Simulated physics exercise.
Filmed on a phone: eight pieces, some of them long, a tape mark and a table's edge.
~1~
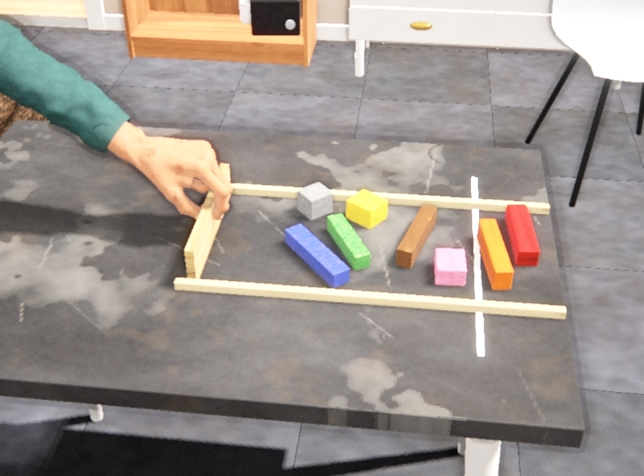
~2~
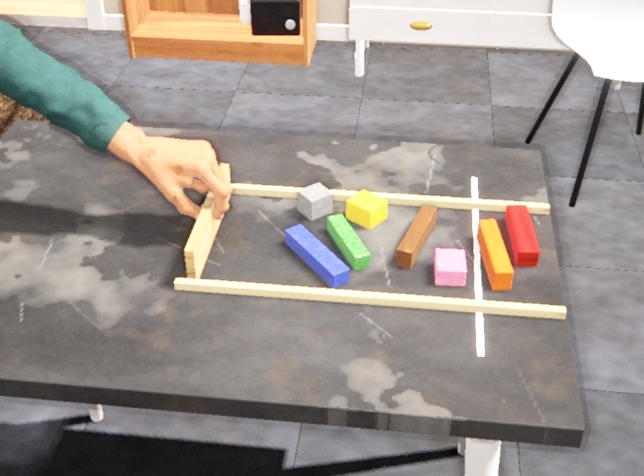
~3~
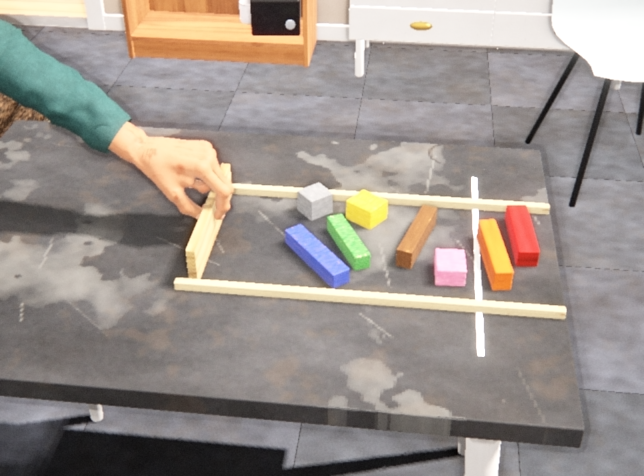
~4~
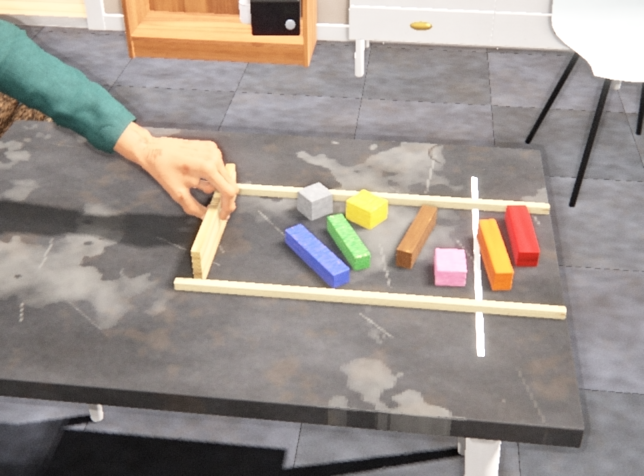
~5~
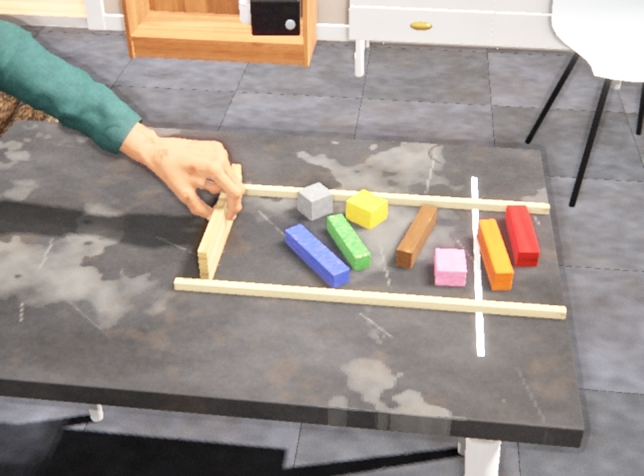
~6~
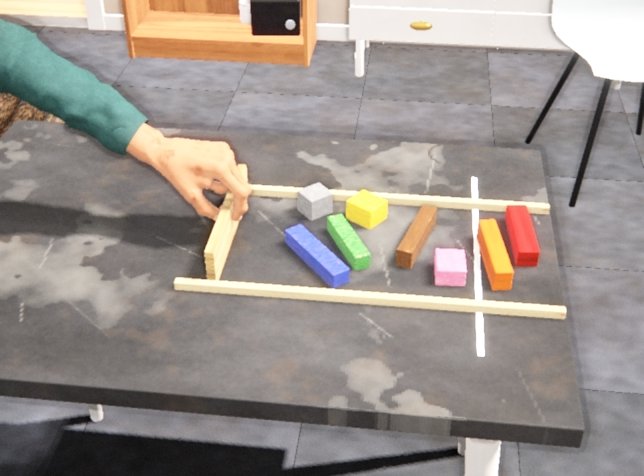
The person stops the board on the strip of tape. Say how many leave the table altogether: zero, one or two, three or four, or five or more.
In the end the number that fall off is one or two.
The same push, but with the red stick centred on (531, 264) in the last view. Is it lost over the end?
It drops off.
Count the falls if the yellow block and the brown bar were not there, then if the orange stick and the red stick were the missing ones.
Fallen: 0, and 0 in the other try.
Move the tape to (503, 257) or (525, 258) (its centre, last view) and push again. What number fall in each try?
Down on the floor: 3 and 5.
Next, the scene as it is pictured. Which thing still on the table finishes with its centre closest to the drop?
That is the orange stick.
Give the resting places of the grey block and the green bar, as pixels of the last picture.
First (494, 211), then (506, 253).
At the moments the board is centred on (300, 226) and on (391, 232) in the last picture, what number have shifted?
By then 2, and 6.
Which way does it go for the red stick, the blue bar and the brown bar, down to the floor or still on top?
The red stick is lost, the blue bar does not fall, the brown bar does not fall.
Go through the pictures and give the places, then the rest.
Red stick (522, 234); orange stick (494, 254); pink block (450, 267); board (210, 220); tape (477, 255), in the first picture.
Orange stick (494, 254); yellow block (367, 210), in the second picture.
Pink block (450, 267); board (211, 220), in the third picture.
Red stick (522, 235); grey block (315, 202), in the fourth picture.
Orange stick (494, 254); brown bar (417, 236), in the fifth picture.
Red stick (522, 235); orange stick (494, 254); pink block (450, 267); board (228, 221); tape (477, 255), in the sixth picture.
Soon after, none off yet; red stick at rest near (522, 235); orange stick at rest near (494, 254); pink block at rest near (450, 267).
In the end, the number that fall off is one or two; gone, red stick.
